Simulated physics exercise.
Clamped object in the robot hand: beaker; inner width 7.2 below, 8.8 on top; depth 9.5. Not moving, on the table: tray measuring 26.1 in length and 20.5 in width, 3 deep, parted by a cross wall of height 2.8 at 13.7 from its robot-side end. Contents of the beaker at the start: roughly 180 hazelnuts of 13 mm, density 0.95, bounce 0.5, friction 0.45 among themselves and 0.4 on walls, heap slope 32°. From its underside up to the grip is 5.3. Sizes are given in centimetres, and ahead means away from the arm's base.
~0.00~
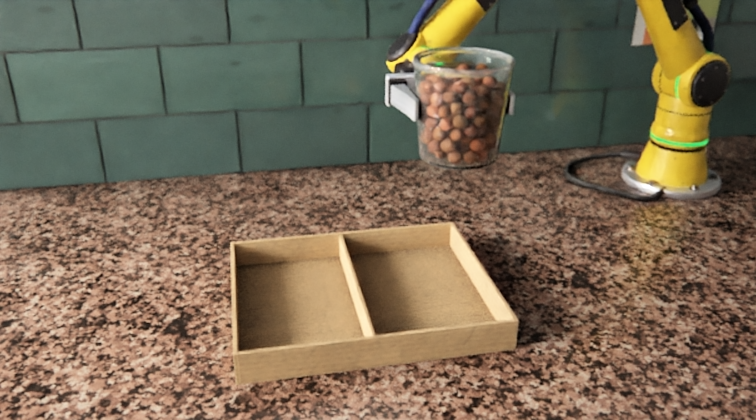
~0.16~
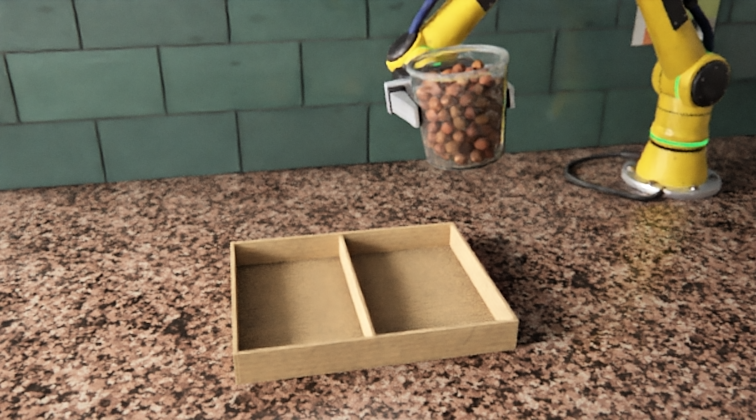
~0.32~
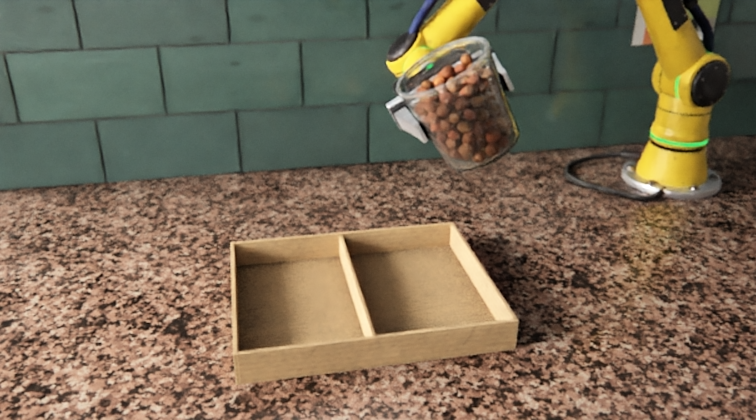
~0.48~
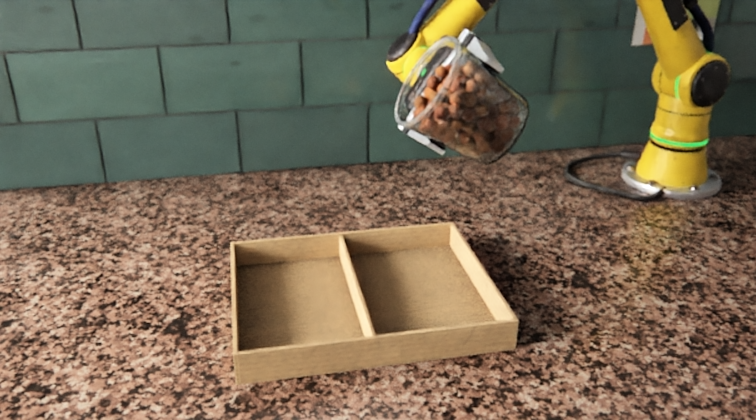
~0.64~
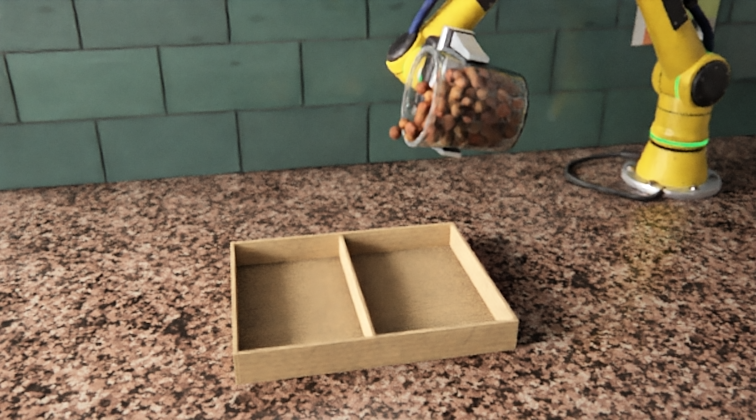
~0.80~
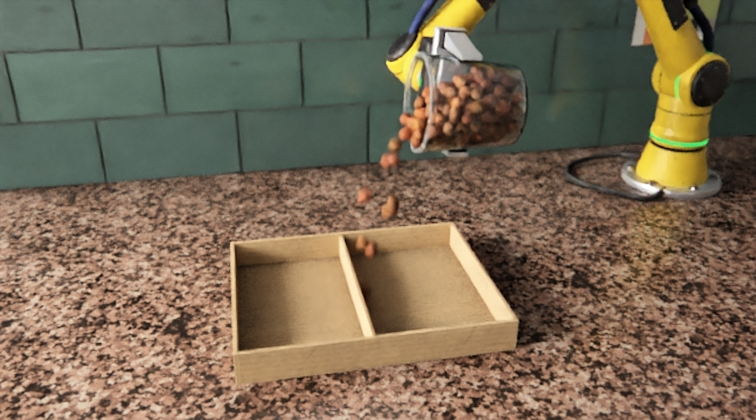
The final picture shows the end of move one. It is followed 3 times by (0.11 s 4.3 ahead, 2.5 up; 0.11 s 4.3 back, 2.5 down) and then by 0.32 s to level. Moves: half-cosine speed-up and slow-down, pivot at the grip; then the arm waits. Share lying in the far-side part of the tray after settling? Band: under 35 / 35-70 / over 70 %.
Over 70 %.
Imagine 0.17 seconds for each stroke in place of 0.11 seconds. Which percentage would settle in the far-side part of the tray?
I'd expect close to 50 per cent then.
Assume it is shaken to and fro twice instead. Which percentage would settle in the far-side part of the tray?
I'd expect close to 85 per cent then.
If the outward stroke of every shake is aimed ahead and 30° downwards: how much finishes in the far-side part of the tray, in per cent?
Roughly 65 percent of it.
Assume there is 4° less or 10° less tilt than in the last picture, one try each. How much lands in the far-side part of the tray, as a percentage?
First try around 85 %, second around 75 %.
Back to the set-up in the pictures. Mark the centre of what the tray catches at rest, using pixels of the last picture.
It ends up close to (284, 303).
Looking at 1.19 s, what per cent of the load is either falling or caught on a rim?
Roughly 4 per cent.
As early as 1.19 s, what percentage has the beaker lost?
Roughly 95 percent is out.
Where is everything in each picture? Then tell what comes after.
Beaker middle at (461, 110), level; upper third of the load around (463, 87), from x 425 to 500, top at y 70; 178 in the beaker, in the first picture.
Beaker middle at (462, 110), tilted 8° forward; upper third of the load around (462, 89), from x 425 to 495, top at y 65, in the second picture.
Beaker middle at (464, 109), tilted 29° forward; upper third of the load around (465, 88), from x 420 to 505, top at y 60, in the third picture.
Beaker middle at (465, 107), tilted 56° forward; upper third of the load around (465, 87), from x 420 to 515, top at y 70, in the fourth picture.
Beaker middle at (466, 105), tilted 77° forward; upper third of the load around (470, 88), from x 395 to 515, top at y 75, in the fifth picture.
Beaker middle at (467, 104), tilted 85° forward; upper third of the load around (477, 91), from x 365 to 515, top at y 70; 169 in the beaker, 2 in the robot-side part, 7 in flight or on a rim, in the sixth picture.
After 1.19 s, tilted 85° forward, highest piece 21 above the table; 150 in the far-side part, 13 in the robot-side part, 6 in the beaker, 2 on the table or floor, 7 in flight or on a rim.
After 1.58 s, tilted 57° forward, highest piece 3 above the table; 153 in the far-side part, 16 in the robot-side part, 9 on the table or floor.
After 1.98 s, level, highest piece 3 above the table; 153 in the far-side part, 16 in the robot-side part, 9 on the table or floor.
After 3.03 s, level, highest piece 3 above the table; 153 in the far-side part, 16 in the robot-side part, 9 on the table or floor.
At rest, 153 in the far-side part, 16 in the robot-side part, 9 on the table or floor. That is 86 % in the far-side part of the tray.
